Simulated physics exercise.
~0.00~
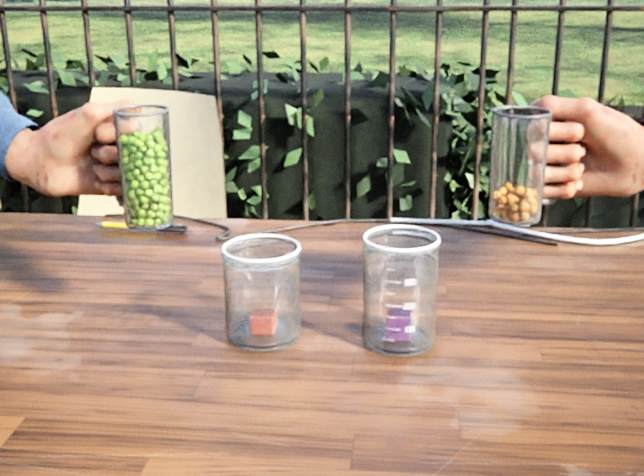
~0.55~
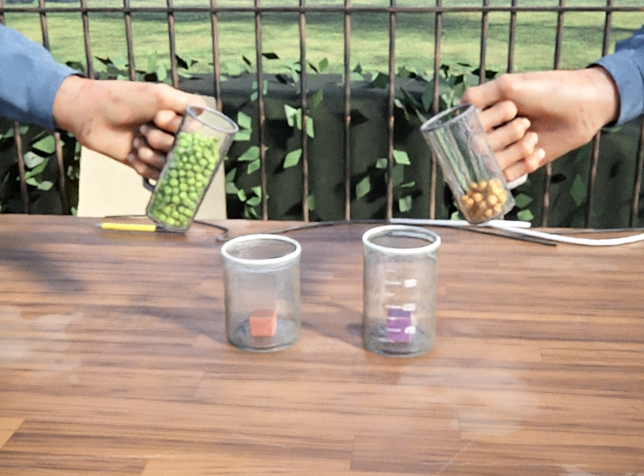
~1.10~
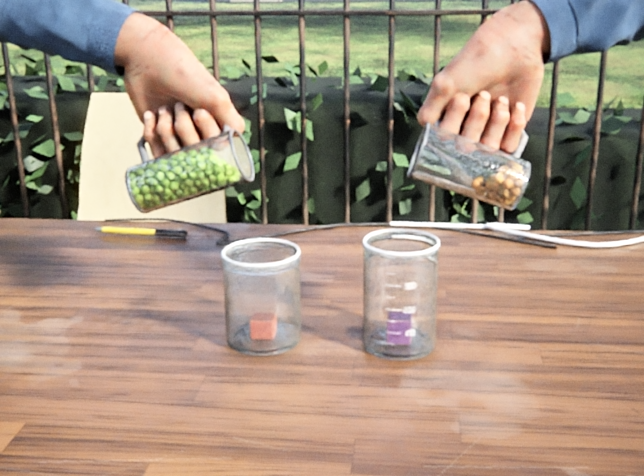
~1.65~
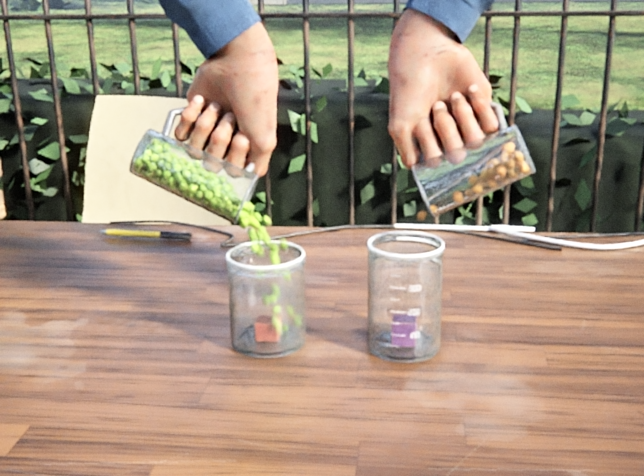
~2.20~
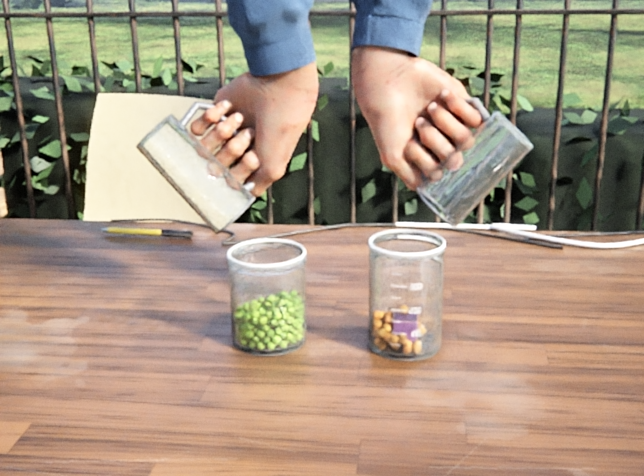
Two hands tip cups, pouring green pellets over a red block and brown ones around a purple block.
